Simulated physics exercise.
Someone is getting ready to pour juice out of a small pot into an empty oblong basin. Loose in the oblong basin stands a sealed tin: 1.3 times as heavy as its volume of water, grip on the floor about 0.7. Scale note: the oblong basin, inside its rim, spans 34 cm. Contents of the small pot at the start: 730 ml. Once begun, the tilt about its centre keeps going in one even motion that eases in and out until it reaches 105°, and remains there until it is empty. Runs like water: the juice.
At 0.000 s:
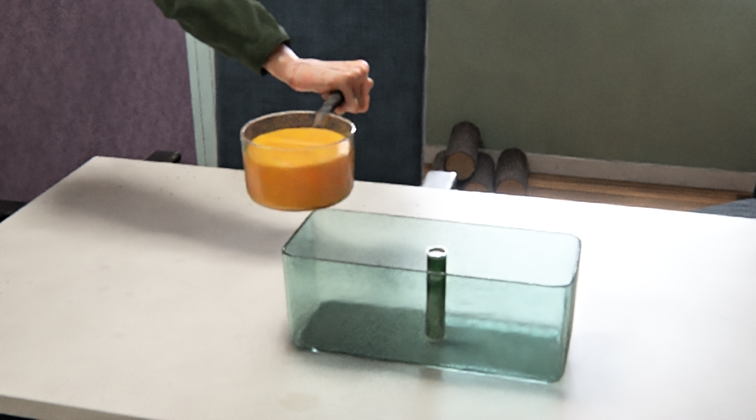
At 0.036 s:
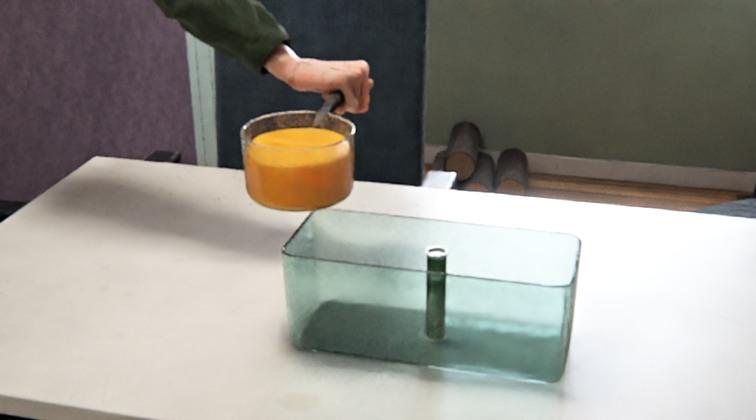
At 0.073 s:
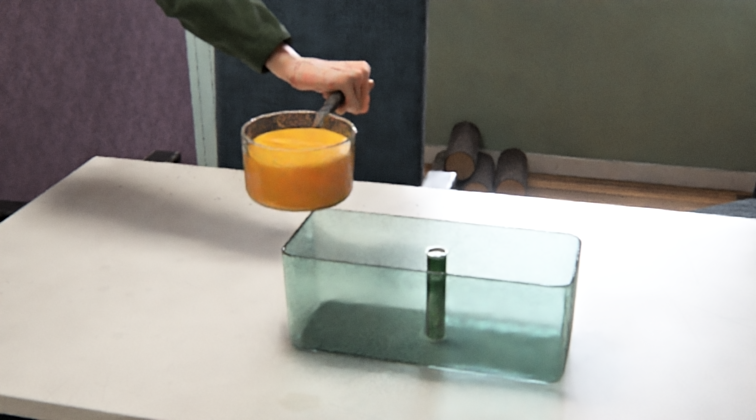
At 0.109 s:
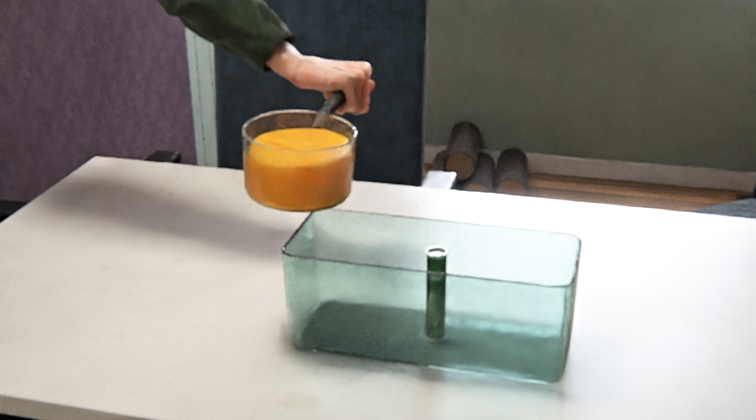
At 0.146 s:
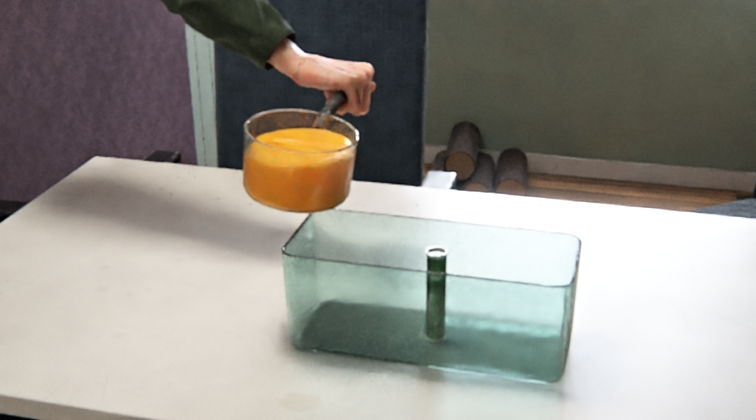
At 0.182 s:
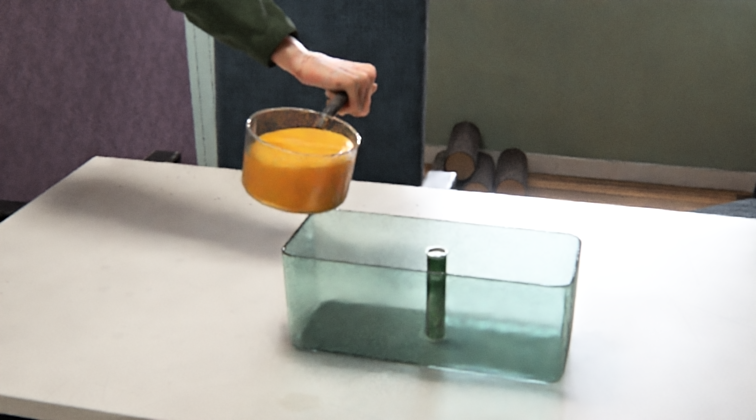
Hand holding a small clear pot of orange juice above a green-tinted oblong basin on a white table, tilting it slightly.
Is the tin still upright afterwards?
Looks like it can take it.
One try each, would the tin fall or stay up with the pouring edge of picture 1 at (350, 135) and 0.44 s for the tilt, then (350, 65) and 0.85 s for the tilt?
First it stays on its base; then it tips over.
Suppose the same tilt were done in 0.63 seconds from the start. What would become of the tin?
The tin stays on its base.
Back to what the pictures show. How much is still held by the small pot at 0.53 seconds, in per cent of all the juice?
Portion remaining: Approx. 64 per cent.
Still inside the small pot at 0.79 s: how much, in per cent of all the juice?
Close to 12 percent of the total.
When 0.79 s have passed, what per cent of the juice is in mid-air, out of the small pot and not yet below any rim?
Roughly 5 %.
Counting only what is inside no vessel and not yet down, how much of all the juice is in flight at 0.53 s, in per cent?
Share: Roughly 26 per cent.
Then, 0.53 s in, the tilt is 73° and 64 per cent is still to pour; the tin stands where it began.
Then, 0.79 s in, the tilt is 104° and 12 per cent is still to pour; the tin stands where it began.
Then, 1.06 s in, the tilt is 105° and 1 per cent is still to pour; the tin stands where it began.
Then, 1.35 s in, the tilt is 105° and 0 per cent is still to pour; the tin stands where it began.
Finally, the tin stands where it began.
